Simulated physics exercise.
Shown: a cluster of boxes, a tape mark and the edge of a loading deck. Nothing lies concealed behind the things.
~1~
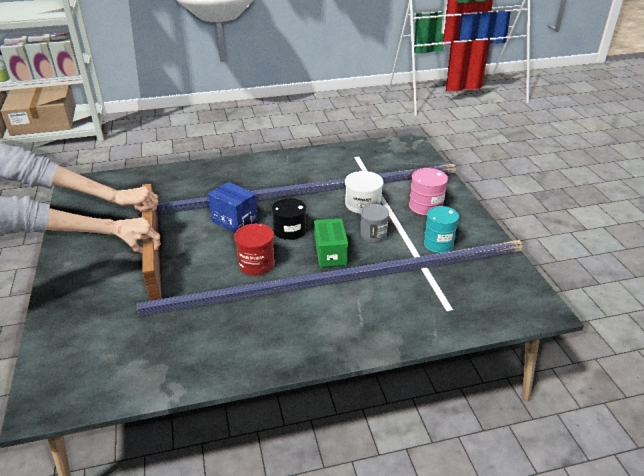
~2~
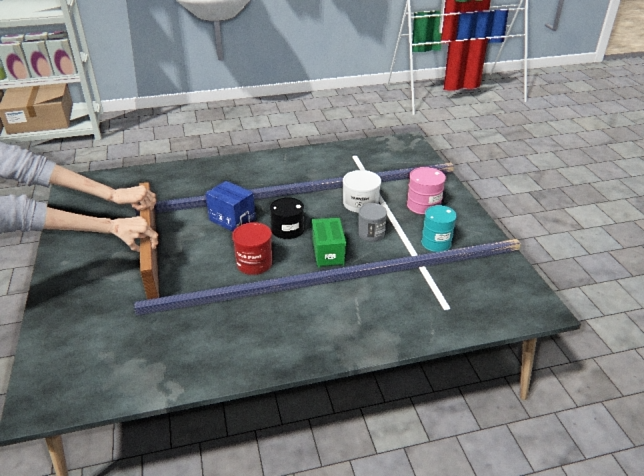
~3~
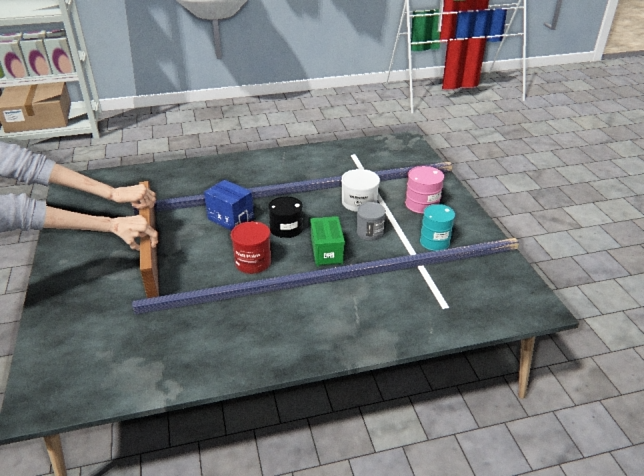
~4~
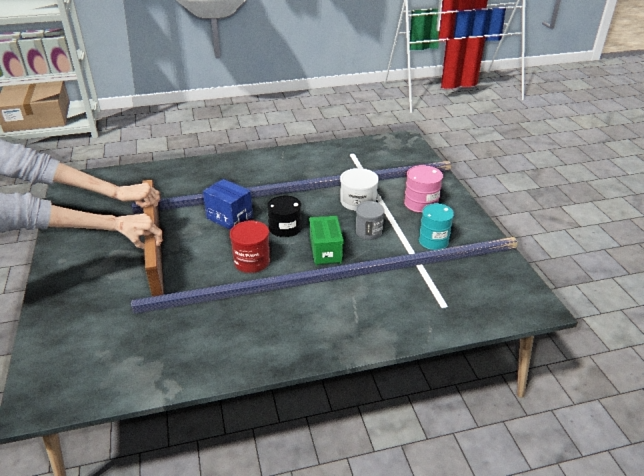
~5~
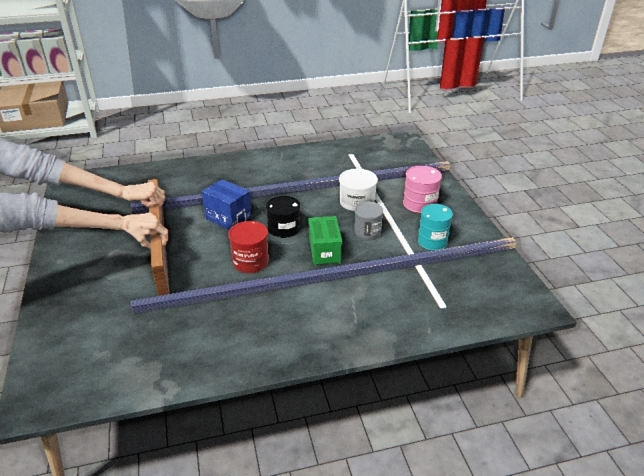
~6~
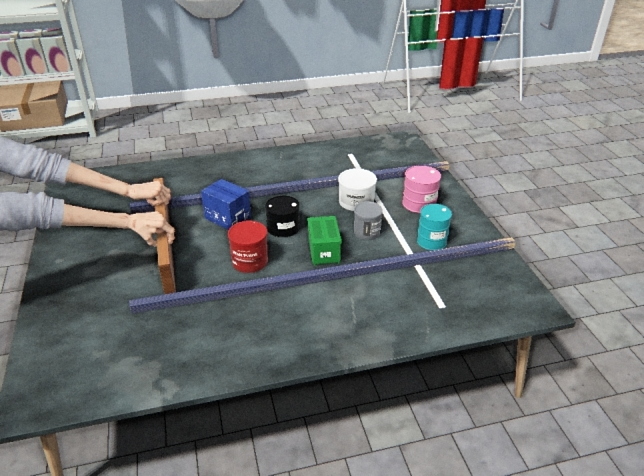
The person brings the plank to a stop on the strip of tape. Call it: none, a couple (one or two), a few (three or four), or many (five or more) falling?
Call: None.
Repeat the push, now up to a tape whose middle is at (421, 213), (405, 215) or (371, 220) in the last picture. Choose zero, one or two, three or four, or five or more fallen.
In that order: 1 or 2; not one; zero.
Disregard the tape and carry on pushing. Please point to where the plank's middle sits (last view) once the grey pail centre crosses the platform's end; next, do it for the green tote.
Roughly (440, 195); roughly (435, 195).
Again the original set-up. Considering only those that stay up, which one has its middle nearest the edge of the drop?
That would be the turquoise canister.
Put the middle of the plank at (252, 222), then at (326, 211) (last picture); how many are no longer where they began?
Counts: 3 and 6.
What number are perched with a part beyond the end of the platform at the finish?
The count is 0.
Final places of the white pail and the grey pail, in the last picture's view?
The white pail comes to rest at (418, 179), and the grey pail comes to rest at (434, 210).
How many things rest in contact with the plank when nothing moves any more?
The count in contact is 3.
Early on, none off yet; pink canister at rest near (421, 189); turquoise canister at rest near (434, 227); white pail at rest near (357, 190).
Finally, the number that fall off is zero.
